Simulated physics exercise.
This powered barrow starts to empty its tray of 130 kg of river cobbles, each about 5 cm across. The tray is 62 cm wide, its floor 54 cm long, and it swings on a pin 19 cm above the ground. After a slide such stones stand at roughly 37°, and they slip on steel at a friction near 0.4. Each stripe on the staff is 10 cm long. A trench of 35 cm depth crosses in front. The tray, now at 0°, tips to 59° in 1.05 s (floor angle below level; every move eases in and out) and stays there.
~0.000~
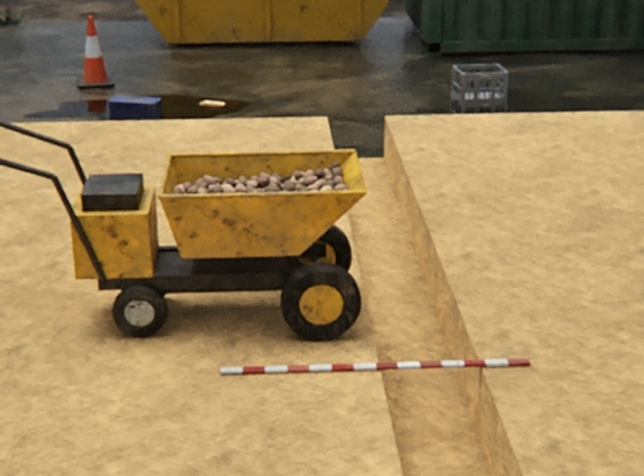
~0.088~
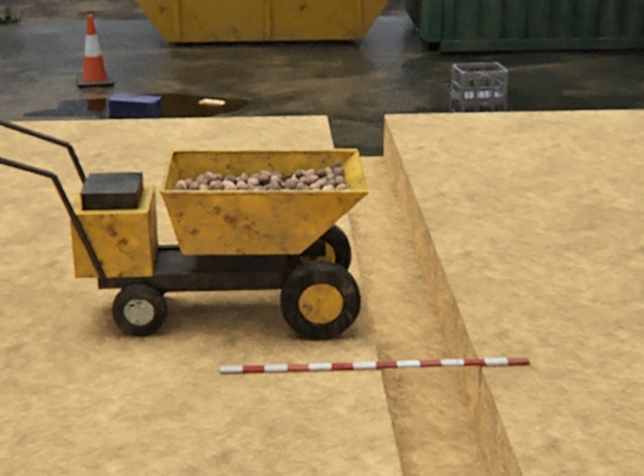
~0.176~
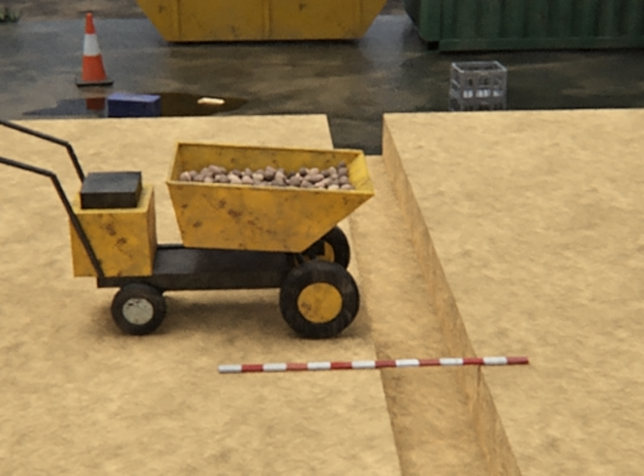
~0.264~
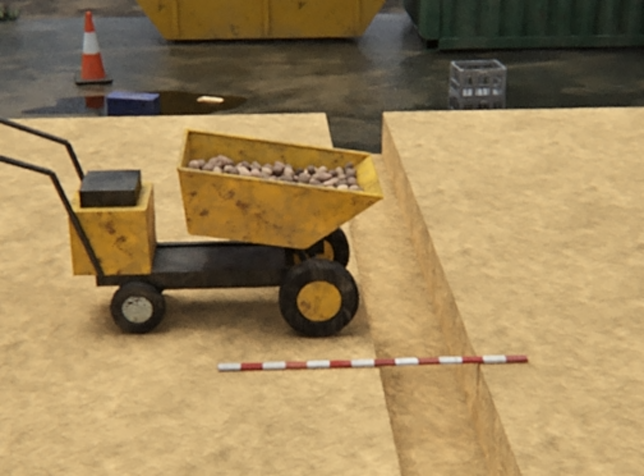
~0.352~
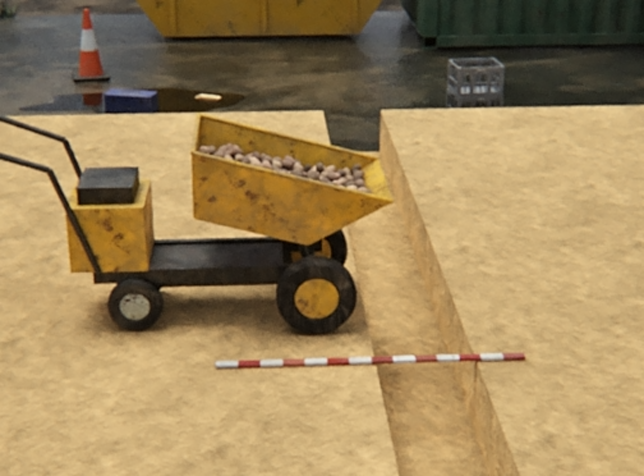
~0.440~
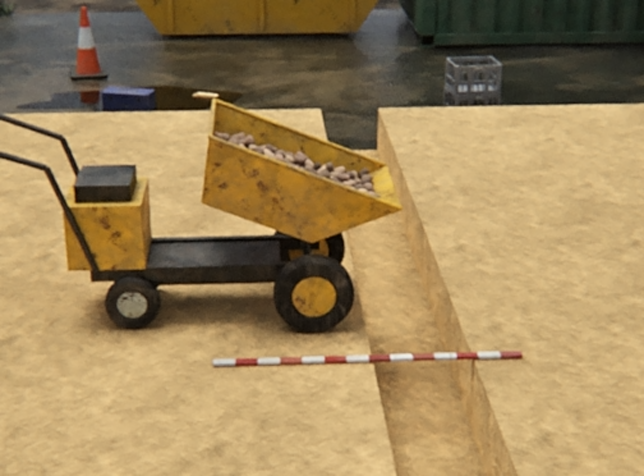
A yellow powered barrow stands beside a trench as its tray of cobbles tilts steadily rightward.
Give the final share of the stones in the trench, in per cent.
Close to 42 in a hundred.
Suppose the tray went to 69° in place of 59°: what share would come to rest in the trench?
It would be near 35 per cent.
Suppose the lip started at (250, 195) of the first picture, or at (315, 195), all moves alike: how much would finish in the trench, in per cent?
Near 70 per cent from the first place, 85 from the second.
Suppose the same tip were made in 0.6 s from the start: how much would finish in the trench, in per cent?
It would be near 35 per cent.
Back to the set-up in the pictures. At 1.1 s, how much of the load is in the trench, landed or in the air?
About 5 per cent by then.
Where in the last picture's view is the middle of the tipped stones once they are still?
Near (465, 299).
After 0.8 s the floor is at 50°; 100 % in the tray; the foremost stones are at (409, 228).
After 1.1 s the floor is at 59°; 90 % in the tray, 5 % in the trench, 5 % past the trench; the foremost stones are at (476, 280).
After 1.5 s the floor is at 59°; 54 % in the tray, 7 % in the trench, 39 % past the trench; the foremost stones are at (560, 300).
After 3.5 s the floor is at 59°; 9 % in the tray, 42 % in the trench, 49 % past the trench; the foremost stones are past the picture's edge.
